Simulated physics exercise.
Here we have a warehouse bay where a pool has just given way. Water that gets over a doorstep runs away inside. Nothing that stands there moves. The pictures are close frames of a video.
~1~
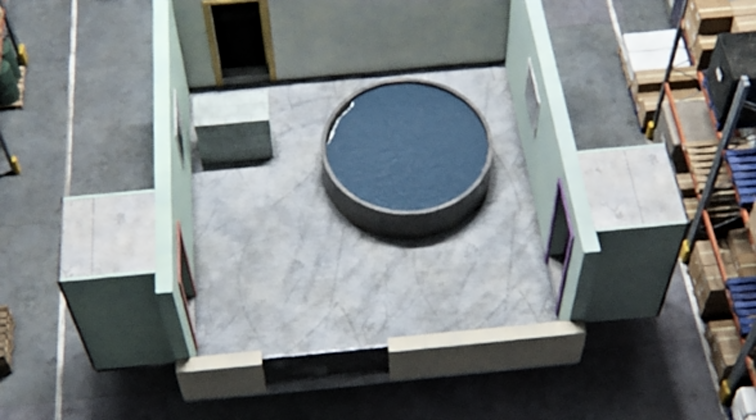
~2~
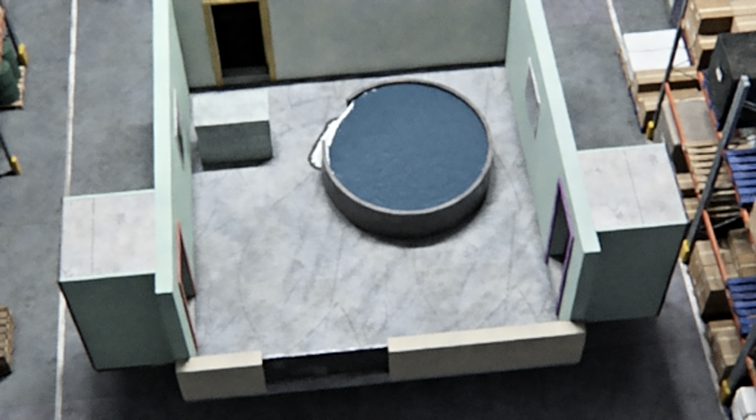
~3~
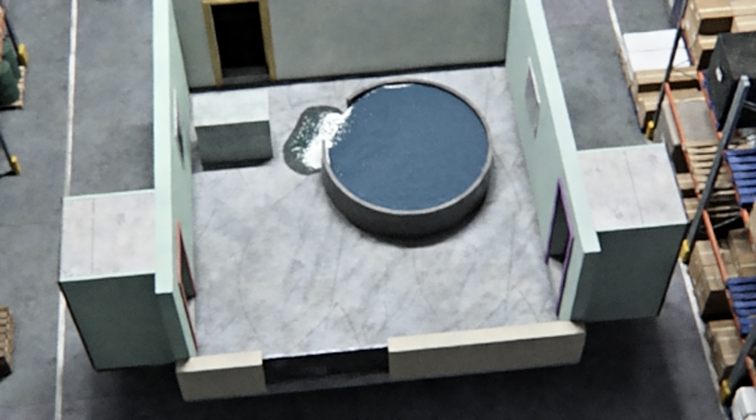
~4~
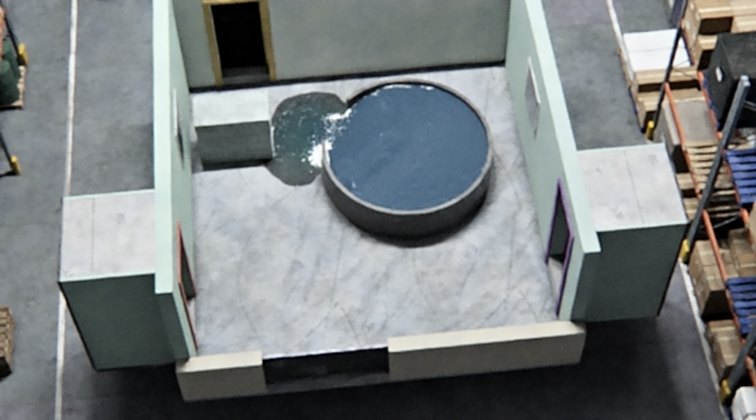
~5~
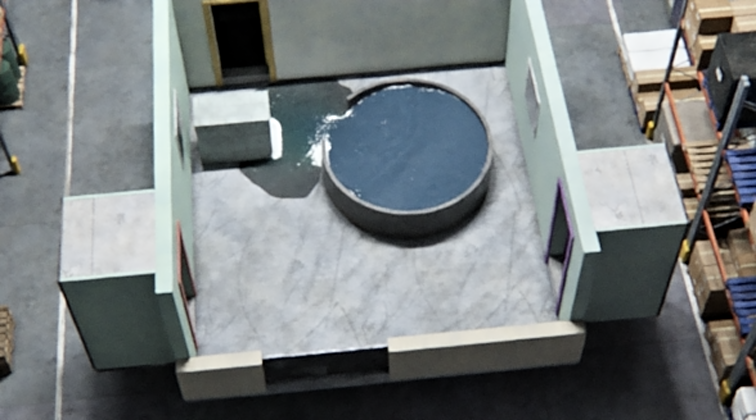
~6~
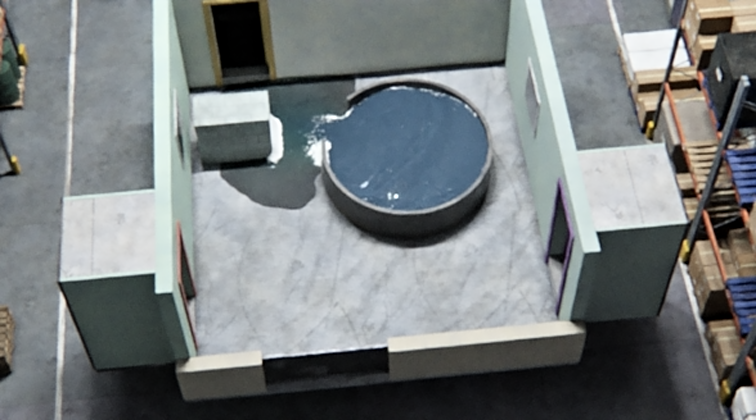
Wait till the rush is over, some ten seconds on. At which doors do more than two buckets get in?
In the end: The red door takes more than that; the yellow door takes more than that; the purple door stays under that.
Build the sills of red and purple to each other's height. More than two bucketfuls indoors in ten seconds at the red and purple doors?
My reading: Red takes less, purple is over.
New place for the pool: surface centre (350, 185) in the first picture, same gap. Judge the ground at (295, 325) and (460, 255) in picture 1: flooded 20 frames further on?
In that order: Under water, no water.
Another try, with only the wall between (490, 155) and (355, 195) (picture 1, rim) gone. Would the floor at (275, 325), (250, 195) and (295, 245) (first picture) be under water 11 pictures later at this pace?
As listed: Awash, not flooded, not flooded.
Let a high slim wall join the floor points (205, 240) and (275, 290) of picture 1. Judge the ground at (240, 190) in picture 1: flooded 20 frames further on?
There: Awash.
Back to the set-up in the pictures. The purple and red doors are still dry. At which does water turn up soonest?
It is the red door.
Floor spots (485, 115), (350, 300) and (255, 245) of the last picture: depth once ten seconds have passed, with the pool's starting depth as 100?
About 16, 8 and 6 per cent.
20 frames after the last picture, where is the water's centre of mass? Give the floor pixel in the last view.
Near (348, 164).
A moment on, water covers 20 % of the floor; the red door not reached, the yellow door under two buckets in, the purple door not reached.
Next, water covers 35 % of the floor; the red door not reached, the yellow door far over two buckets in, the purple door not reached.
Then, water covers 60 % of the floor; the red door under two buckets in, the yellow door far over two buckets in, the purple door not reached.
Later, water covers 90 % of the floor; the red door under two buckets in, the yellow door far over two buckets in, the purple door not reached.
In the end, water covers 100 % of the floor; the red door over two buckets in, the yellow door far over two buckets in, the purple door wet at the sill, nothing in.
